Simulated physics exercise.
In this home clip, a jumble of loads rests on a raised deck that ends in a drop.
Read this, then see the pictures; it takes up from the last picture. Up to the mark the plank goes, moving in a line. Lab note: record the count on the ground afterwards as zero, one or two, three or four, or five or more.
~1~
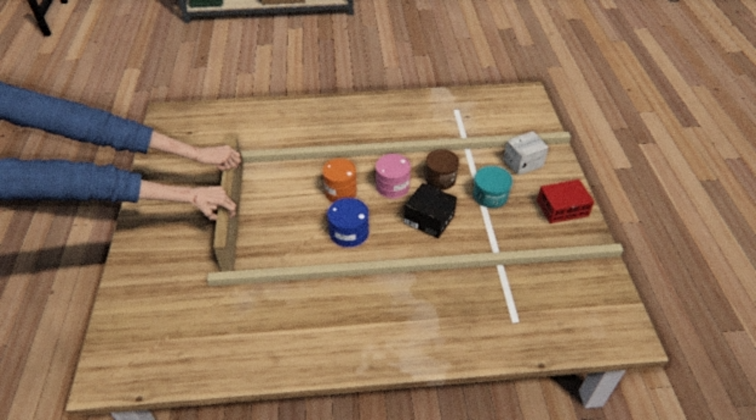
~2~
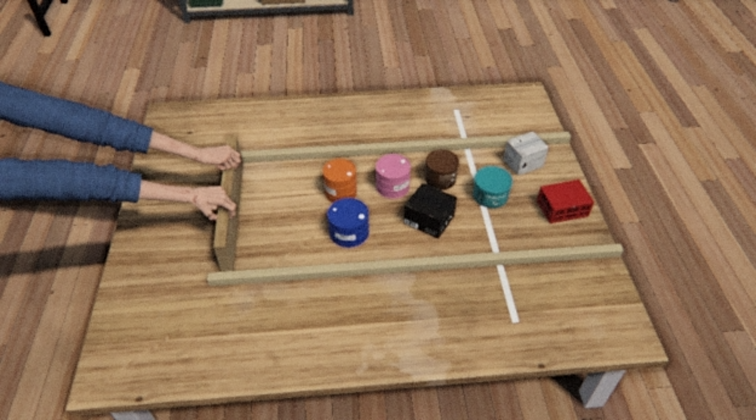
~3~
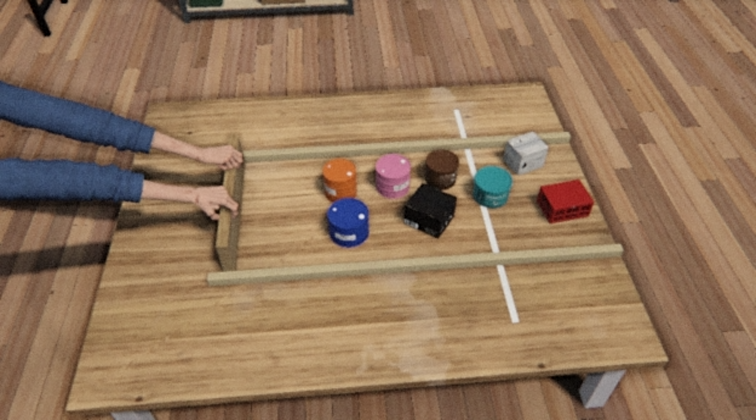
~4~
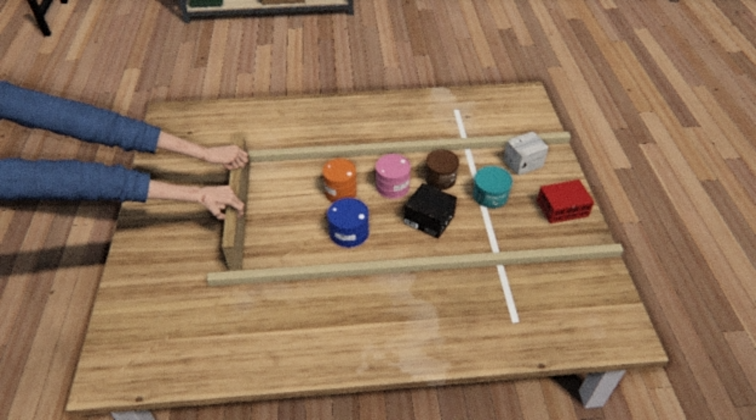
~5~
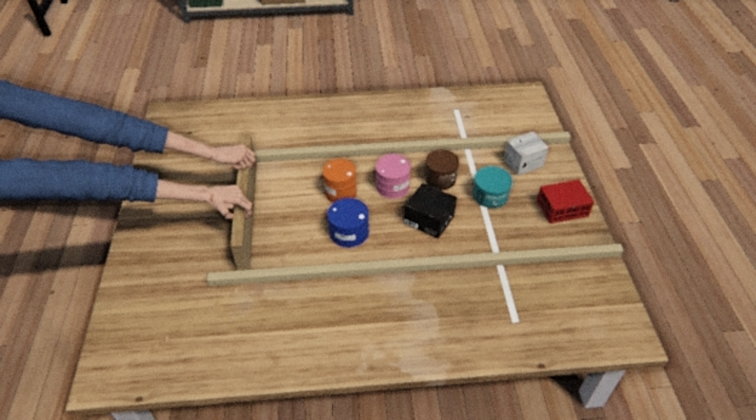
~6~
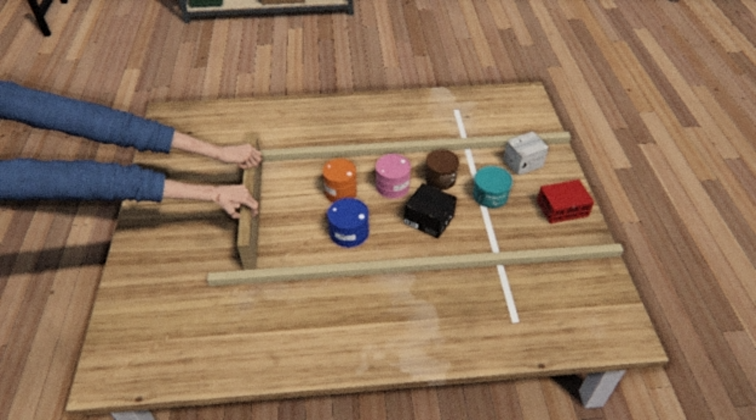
Count on ground: Zero.
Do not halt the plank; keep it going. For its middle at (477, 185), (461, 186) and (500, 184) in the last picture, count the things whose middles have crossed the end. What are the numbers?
The counts would come out as 0, 0 and 1.
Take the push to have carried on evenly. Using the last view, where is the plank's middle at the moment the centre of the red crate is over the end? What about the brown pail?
The middle is at (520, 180) when it's the red crate, and at (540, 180) when it's the brown pail.
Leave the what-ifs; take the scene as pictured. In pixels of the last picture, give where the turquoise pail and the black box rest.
In the last picture the turquoise pail sits around (543, 176) and the black box around (520, 192).
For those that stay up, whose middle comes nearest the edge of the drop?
The white parcel ends up foremost.
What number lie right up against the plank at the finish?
The count is 2.
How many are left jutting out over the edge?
It would come to 1.
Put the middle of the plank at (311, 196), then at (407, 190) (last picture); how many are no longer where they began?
At the first point the count is 0, at the second it's 5.
Soon after, none off yet; red crate at rest near (565, 201); white parcel at rest near (525, 154); turquoise pail at rest near (492, 187).
At rest, the number that fall off is zero.
